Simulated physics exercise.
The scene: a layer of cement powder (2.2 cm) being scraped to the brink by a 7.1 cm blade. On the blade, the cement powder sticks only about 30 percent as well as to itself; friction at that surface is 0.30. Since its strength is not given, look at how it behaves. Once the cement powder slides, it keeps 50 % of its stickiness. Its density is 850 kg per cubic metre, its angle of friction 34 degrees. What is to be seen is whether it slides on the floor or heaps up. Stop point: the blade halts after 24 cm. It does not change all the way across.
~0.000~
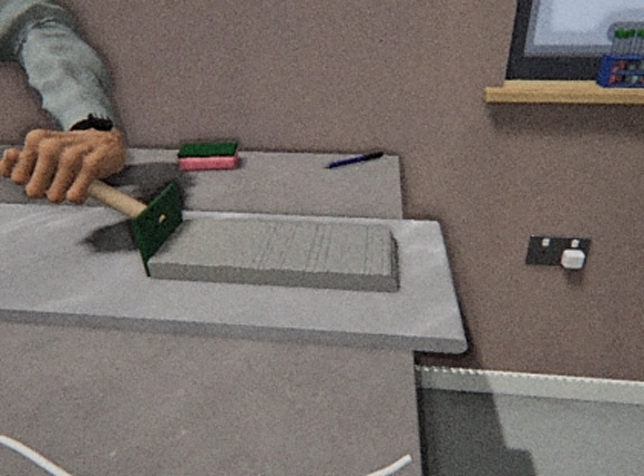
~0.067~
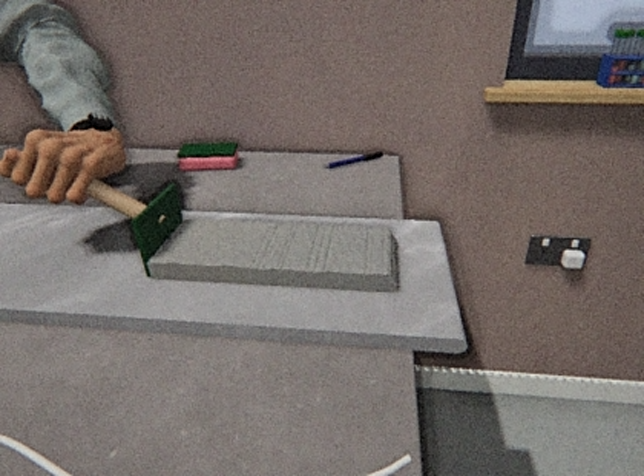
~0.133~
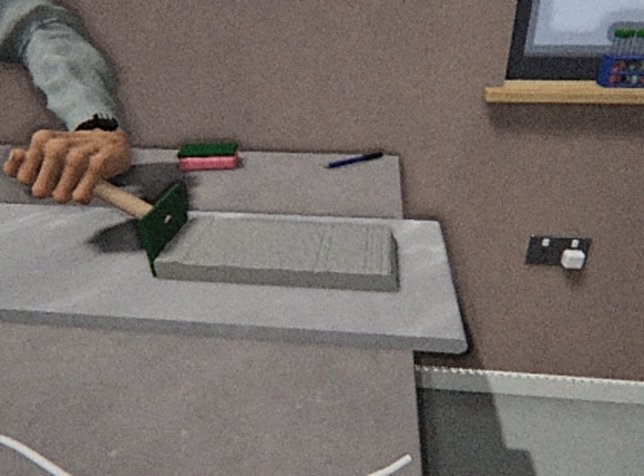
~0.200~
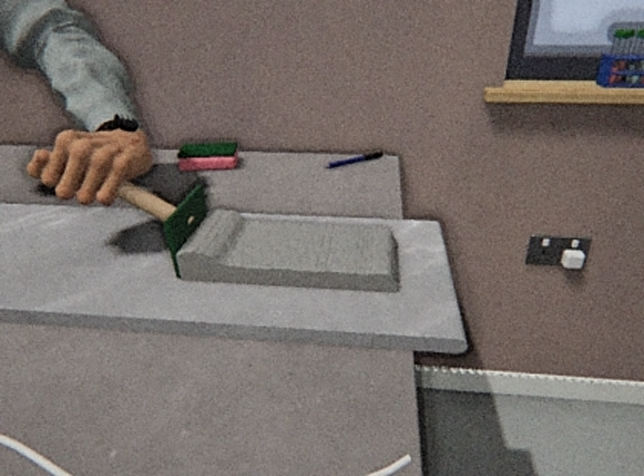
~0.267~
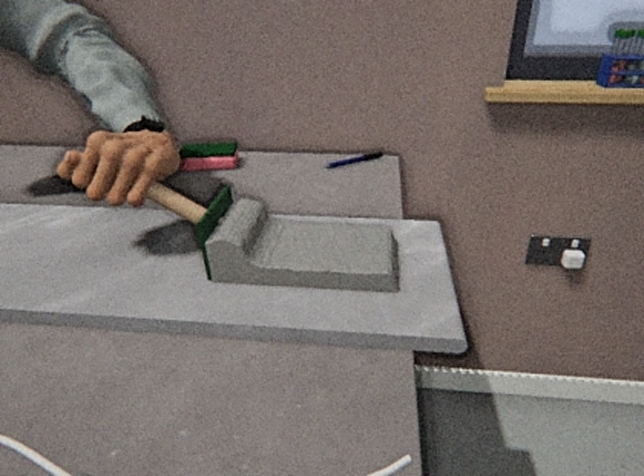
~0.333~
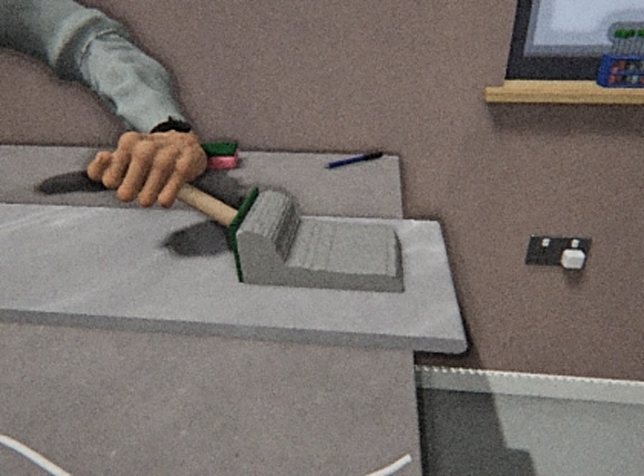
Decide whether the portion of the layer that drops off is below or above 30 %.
Turns out it sits beneath 30 percent.
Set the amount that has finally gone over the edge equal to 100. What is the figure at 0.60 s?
That figure sits at some 20 percent.
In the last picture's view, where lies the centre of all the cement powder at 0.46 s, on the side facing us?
Centre: Approx. (357, 273) px, near face.
After 0.46 s, 0 % has gone over the edge.
After 0.60 s, 5 % has gone over the edge.
After 0.75 s, 22 % has gone over the edge.
After 0.90 s, 22 % has gone over the edge.
After 0.97 s, 22 % has gone over the edge.
